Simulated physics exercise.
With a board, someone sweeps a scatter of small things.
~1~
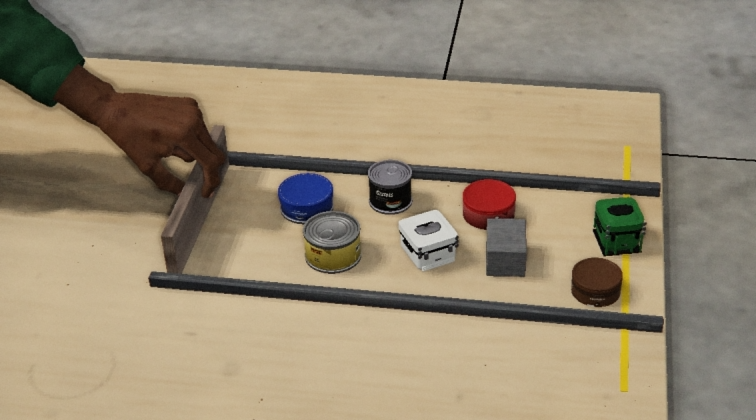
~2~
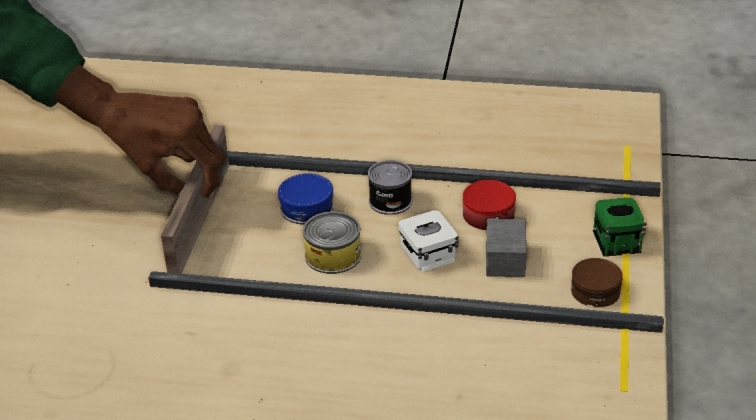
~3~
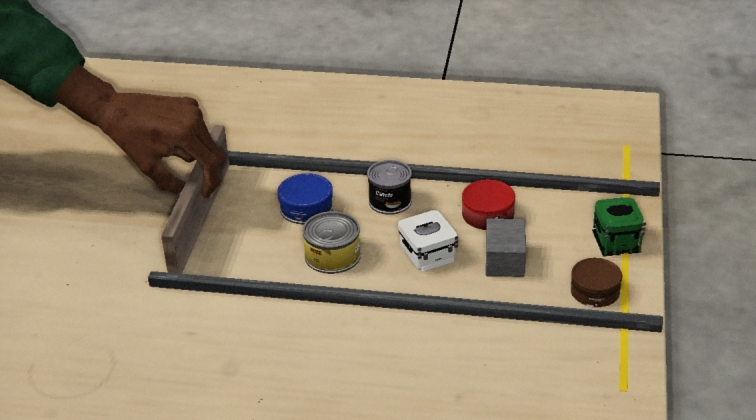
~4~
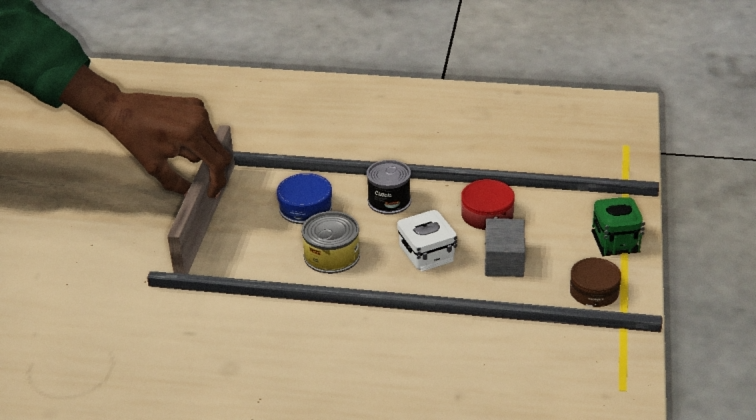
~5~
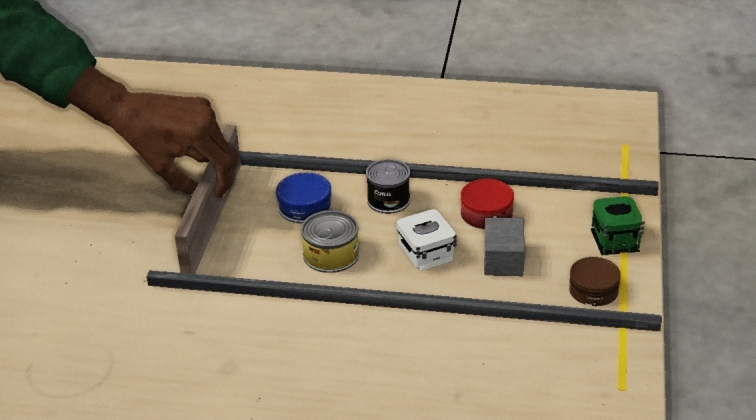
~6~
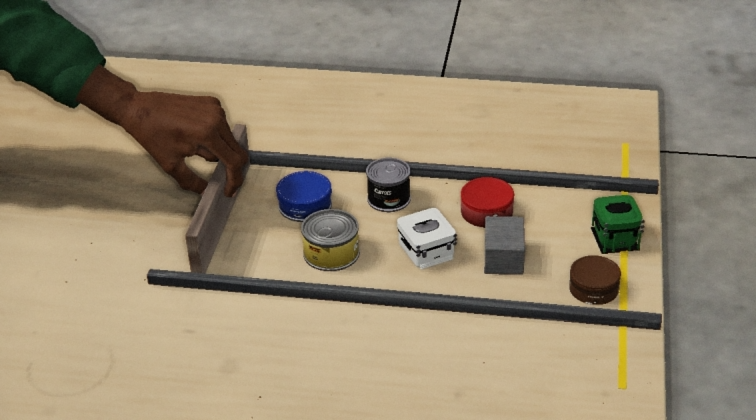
A hand slides a wooden board slightly right between two rails, toward several small containers.
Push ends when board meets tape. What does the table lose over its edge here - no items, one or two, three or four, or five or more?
The push knocks at least five off.
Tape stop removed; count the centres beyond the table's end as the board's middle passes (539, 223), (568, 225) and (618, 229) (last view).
By position: 1 / 2 / 5.
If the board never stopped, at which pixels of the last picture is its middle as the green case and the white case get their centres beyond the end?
Middle: Roughly (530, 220); roughly (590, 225).
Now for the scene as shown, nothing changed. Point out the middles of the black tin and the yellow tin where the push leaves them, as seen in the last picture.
Same order as the question: First (648, 193), second (654, 270).
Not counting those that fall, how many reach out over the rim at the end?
I make it 3.
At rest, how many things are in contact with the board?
That makes 3.
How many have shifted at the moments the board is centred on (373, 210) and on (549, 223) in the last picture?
So far 4, and 8 at the second.
Soon after, none off yet; green case at rest near (617, 223); brown tub at rest near (595, 280); grey block at rest near (504, 245).
After that, none off yet; green case moving near (629, 221); brown tub at rest near (599, 283); grey block displaced well along near (602, 243).
In the end, the number that fall off is five or more; gone, white case, red tub, grey block, brown tub and green case.
